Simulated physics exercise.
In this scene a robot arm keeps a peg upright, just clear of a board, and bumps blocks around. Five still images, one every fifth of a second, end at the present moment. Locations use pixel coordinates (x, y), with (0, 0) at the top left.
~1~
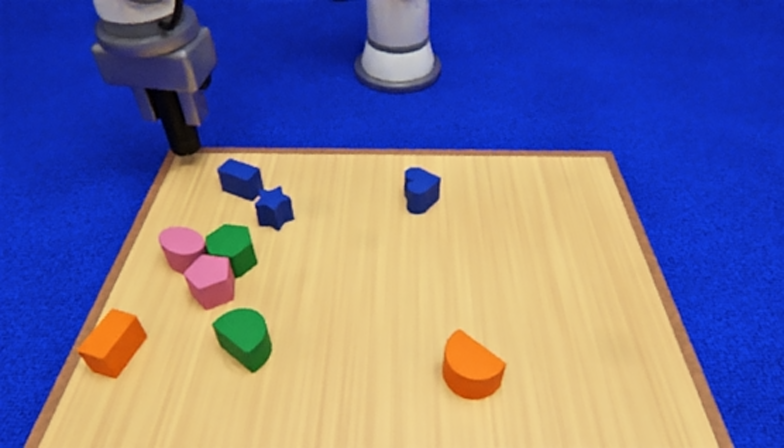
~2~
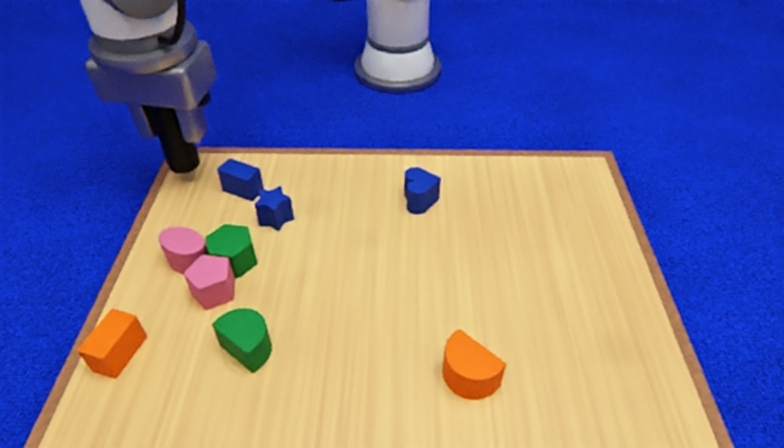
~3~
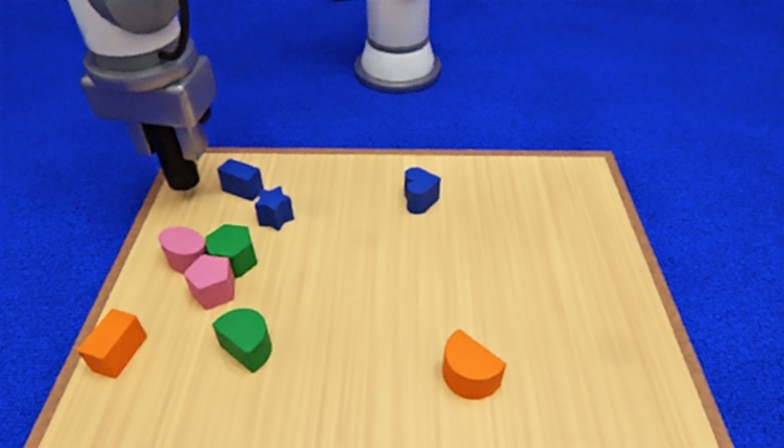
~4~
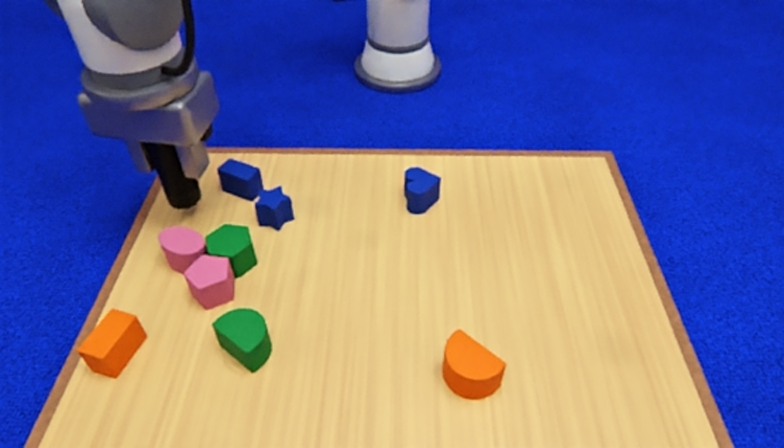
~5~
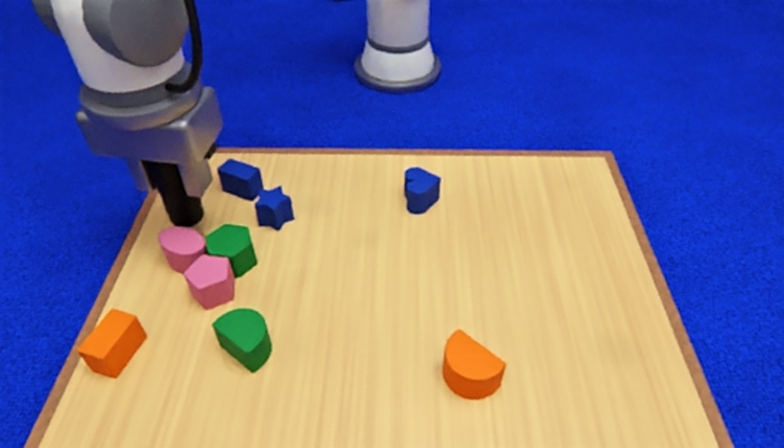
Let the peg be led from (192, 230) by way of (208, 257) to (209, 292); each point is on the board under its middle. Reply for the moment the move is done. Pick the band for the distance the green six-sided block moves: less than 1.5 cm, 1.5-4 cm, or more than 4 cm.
It ends 1.5 to 4 cm away.
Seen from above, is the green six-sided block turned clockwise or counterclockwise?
The block spins anticlockwise.
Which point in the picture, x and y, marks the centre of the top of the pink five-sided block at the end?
Answer: (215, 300).
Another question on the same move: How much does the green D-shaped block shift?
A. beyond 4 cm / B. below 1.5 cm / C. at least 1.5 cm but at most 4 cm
It's B.
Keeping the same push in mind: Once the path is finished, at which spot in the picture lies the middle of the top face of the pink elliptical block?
It sits at (162, 279).
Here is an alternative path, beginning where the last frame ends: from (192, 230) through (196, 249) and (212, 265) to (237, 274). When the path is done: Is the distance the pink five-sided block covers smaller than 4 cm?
I expect so.
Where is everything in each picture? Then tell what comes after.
In the first frame, lower end of the peg (187, 148), tops of blocks, pink elliptical block (181, 240), pink five-sided block (208, 270), green six-sided block (228, 239), green D-shaped block (242, 327).
In the second frame, peg (185, 165), blocks as before.
In the third frame, peg (185, 182), blocks as before.
In the fourth frame, peg (186, 199), blocks as before.
In the fifth frame, peg (188, 217), pink elliptical block (181, 240), pink five-sided block (208, 270), green six-sided block (228, 239), green D-shaped block (242, 327).
The first path, step by step. Halfway along, peg (204, 245); pink elliptical block (175, 259), turned 15° clockwise; pink five-sided block (211, 276); green six-sided block (236, 244), turned 20° anticlockwise.
At the end, peg (204, 279); pink elliptical block (162, 279), turned 60° clockwise; pink five-sided block (215, 300); green six-sided block (244, 251), turned 50° anticlockwise; green D-shaped block not moved.
